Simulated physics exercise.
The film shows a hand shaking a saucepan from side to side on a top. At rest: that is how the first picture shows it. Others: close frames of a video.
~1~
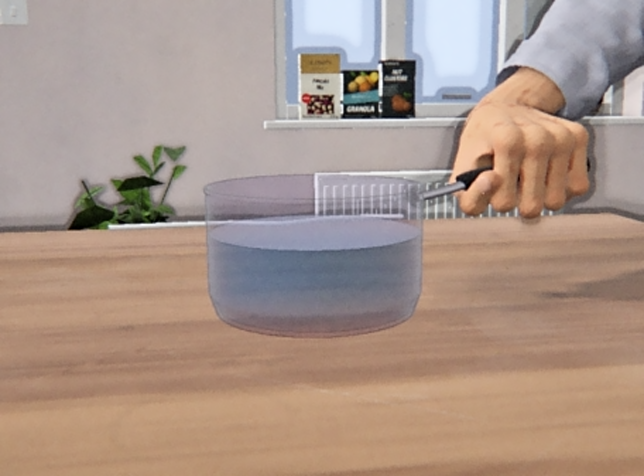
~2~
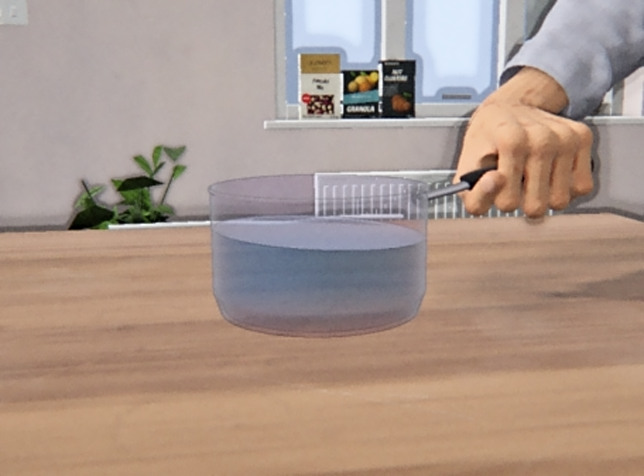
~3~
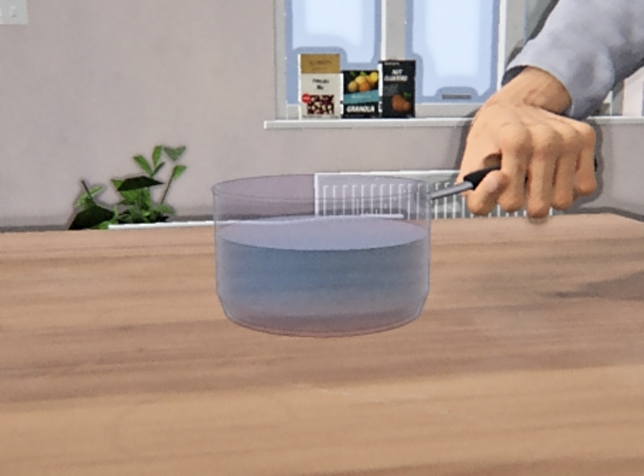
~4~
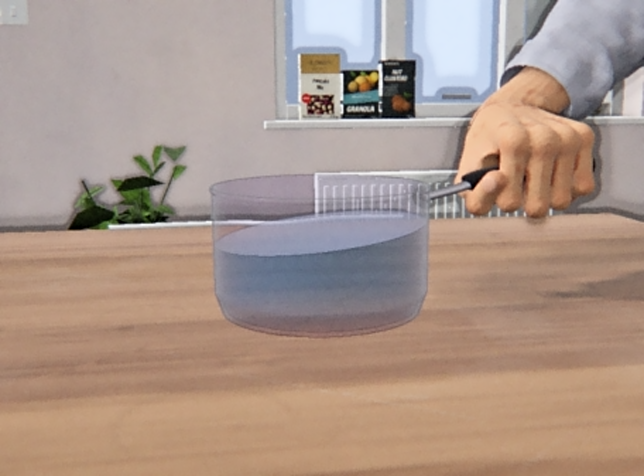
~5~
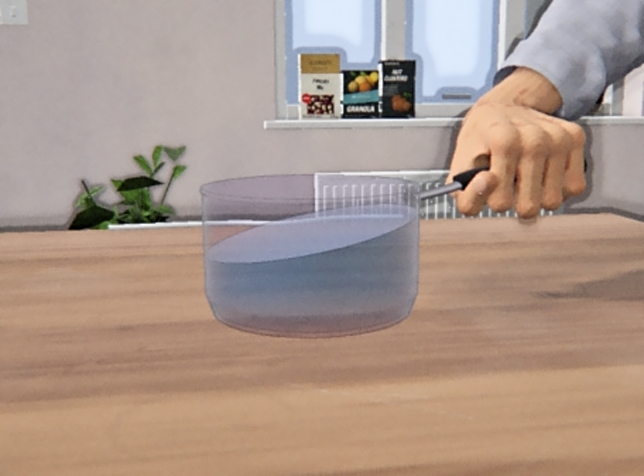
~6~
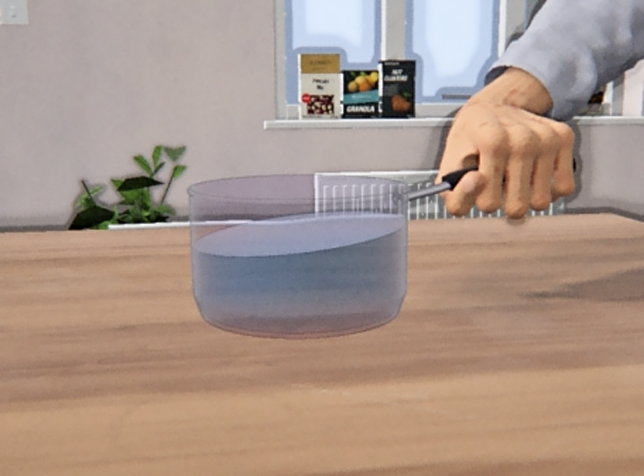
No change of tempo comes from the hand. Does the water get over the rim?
I predict the liquid will partly end up outside.
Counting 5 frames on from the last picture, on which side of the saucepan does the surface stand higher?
It's to the right flank.
Shortly, the highest wave so far goes over the rim.
At the finish, the highest wave so far goes over the rim; some is on the top.
